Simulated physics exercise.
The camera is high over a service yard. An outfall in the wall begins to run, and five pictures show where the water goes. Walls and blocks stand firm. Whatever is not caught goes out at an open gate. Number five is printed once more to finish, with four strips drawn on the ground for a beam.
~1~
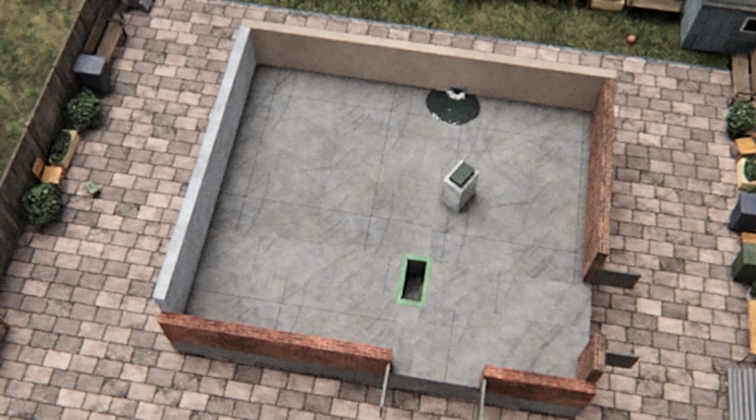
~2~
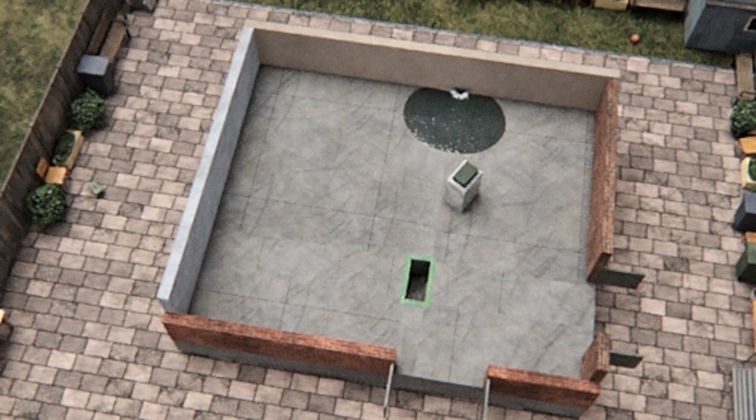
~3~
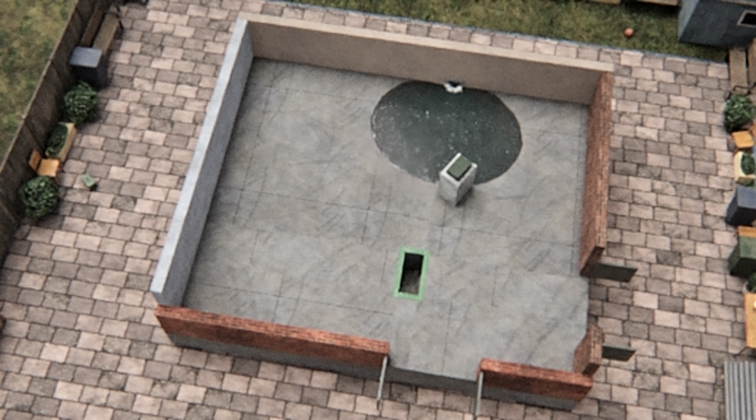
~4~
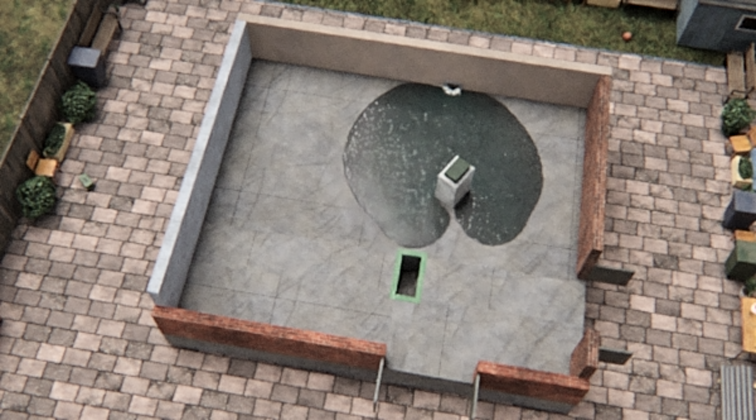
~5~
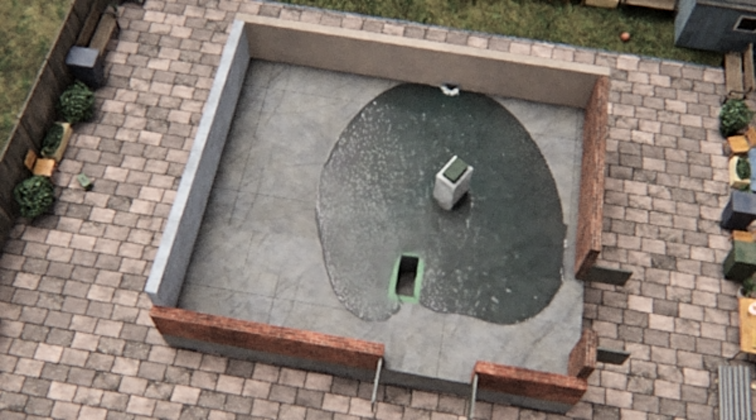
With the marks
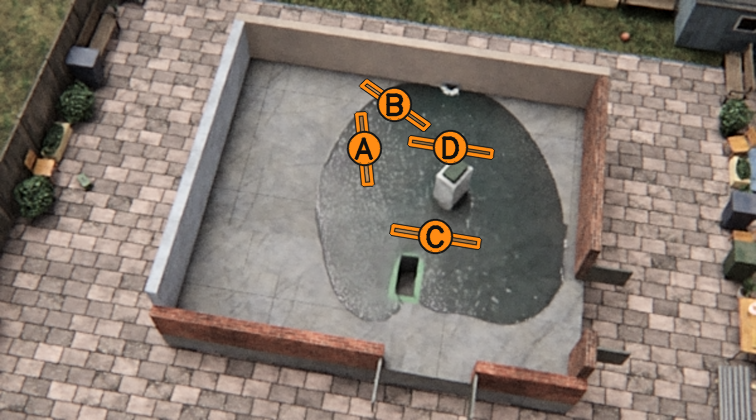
Walled concrete yard seen from above as dark water spreads from the far wall, surrounding a pillar and reaching a green-edged pit.
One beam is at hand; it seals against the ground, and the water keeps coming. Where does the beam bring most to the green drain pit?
A is best.
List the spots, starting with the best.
Best to worst: A, B, D, C.
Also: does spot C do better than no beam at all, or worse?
It is worse.
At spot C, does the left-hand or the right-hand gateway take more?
The left gate.
On the marked copy, A from (360, 114) to (367, 184); B from (364, 83) to (426, 126); C from (392, 229) to (478, 243); D from (410, 141) to (491, 153).
With A, about 26 % of the stream runs into the green drain pit, about 70 % out by the gates.
With B, about 14 % of the stream runs into the green drain pit, about 81 % out by the gates.
With C, about 5 % of the stream runs into the green drain pit, about 89 % out by the gates.
With D, about 10 % of the stream runs into the green drain pit, about 85 % out by the gates.
